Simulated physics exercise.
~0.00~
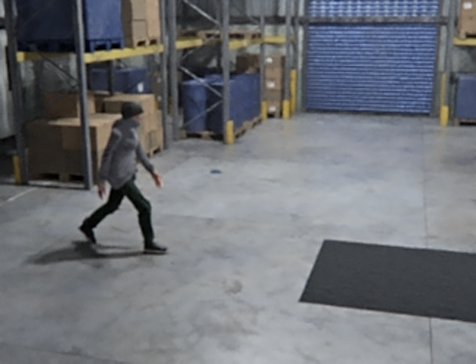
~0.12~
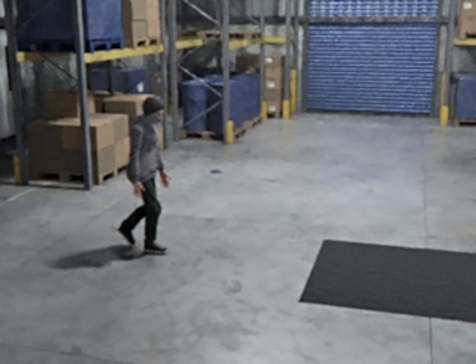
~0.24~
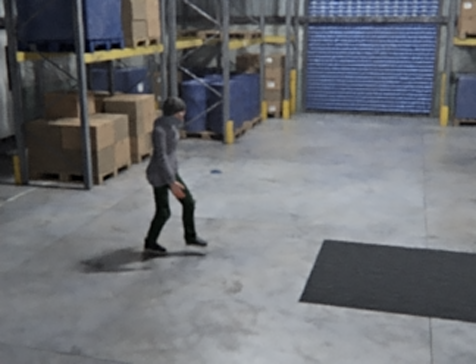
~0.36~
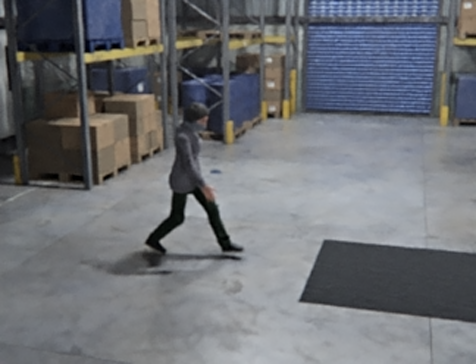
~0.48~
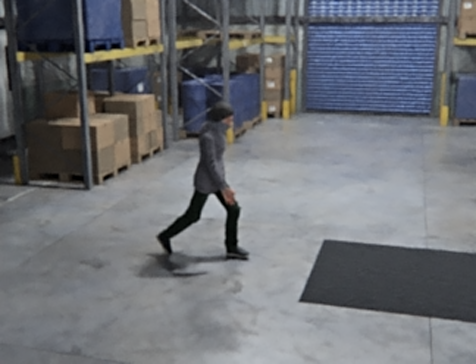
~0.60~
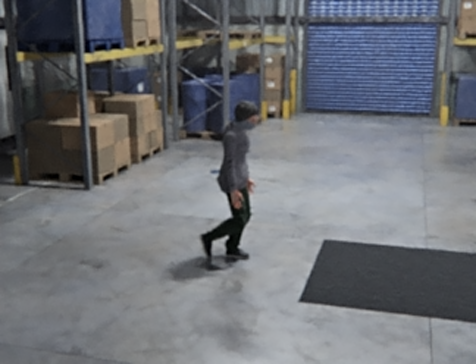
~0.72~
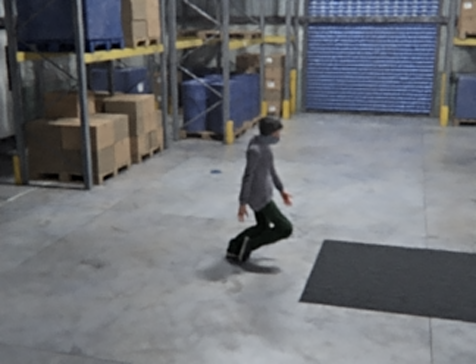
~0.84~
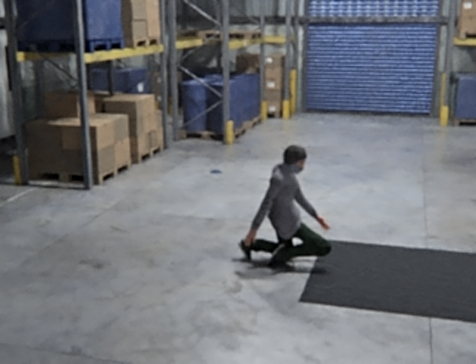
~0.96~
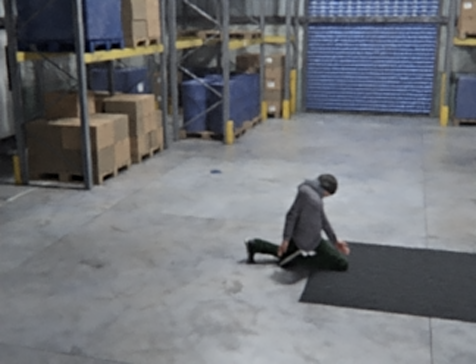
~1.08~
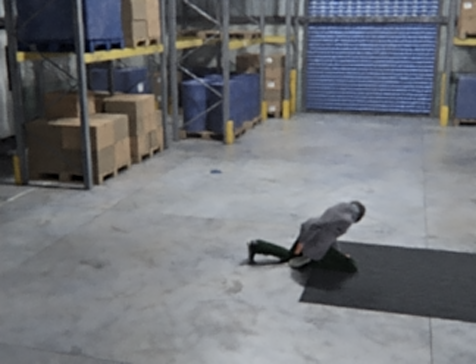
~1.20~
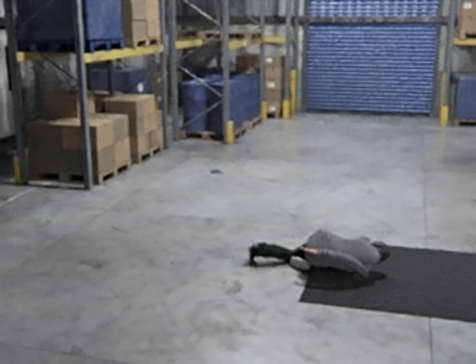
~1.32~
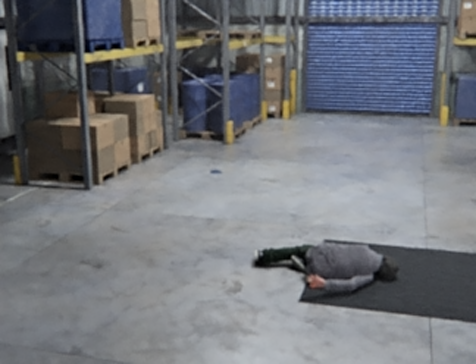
A person walks right, sinks to their knees, and collapses face down across a black mat.
